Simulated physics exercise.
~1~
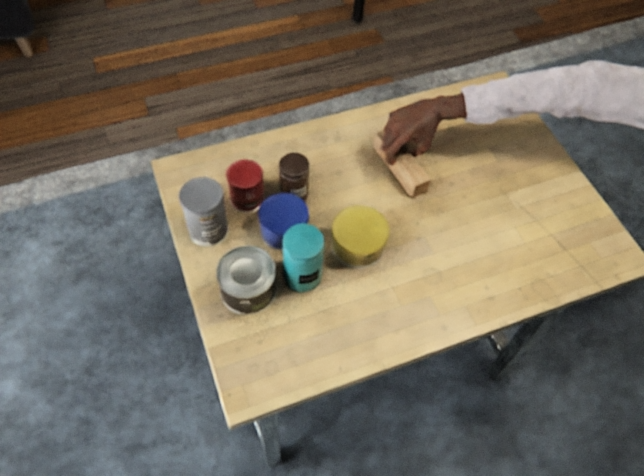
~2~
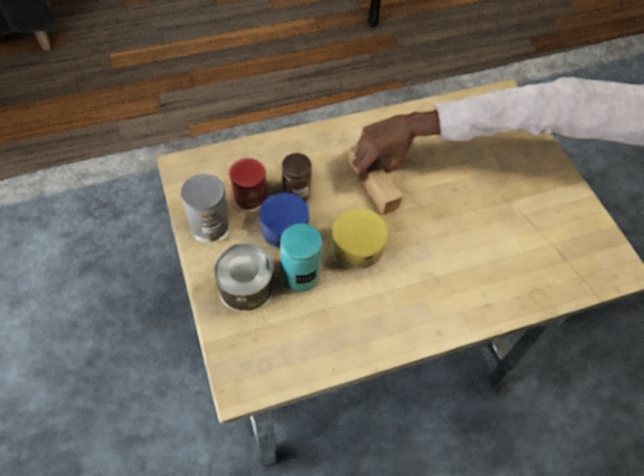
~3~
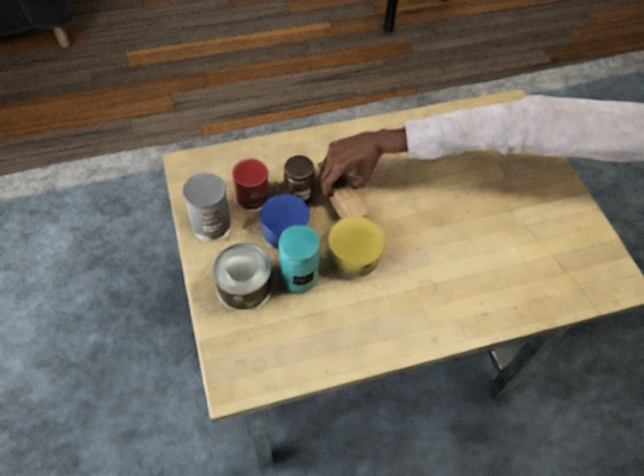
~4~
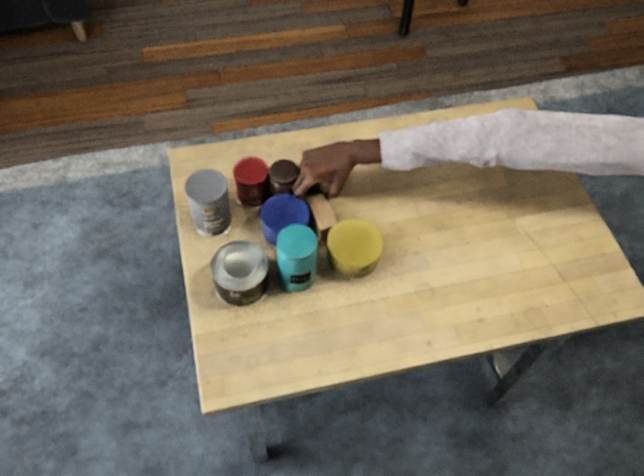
A light wooden table stands on a blue-grey carpet beside a striped wood floor, seen from above at an angle. Seven containers crowd its left end, with grey and red tins and a dark brown jar behind, a blue tub in the middle, and a silver-topped black tub, a turquoise jar and a yellow tub nearer the front. A hand reaching from the right slides a wooden block leftward toward them. The block passes behind the yellow tub and nudges the brown jar slightly left. The jar stays upright, the others keep their places, and the hand remains at the block.
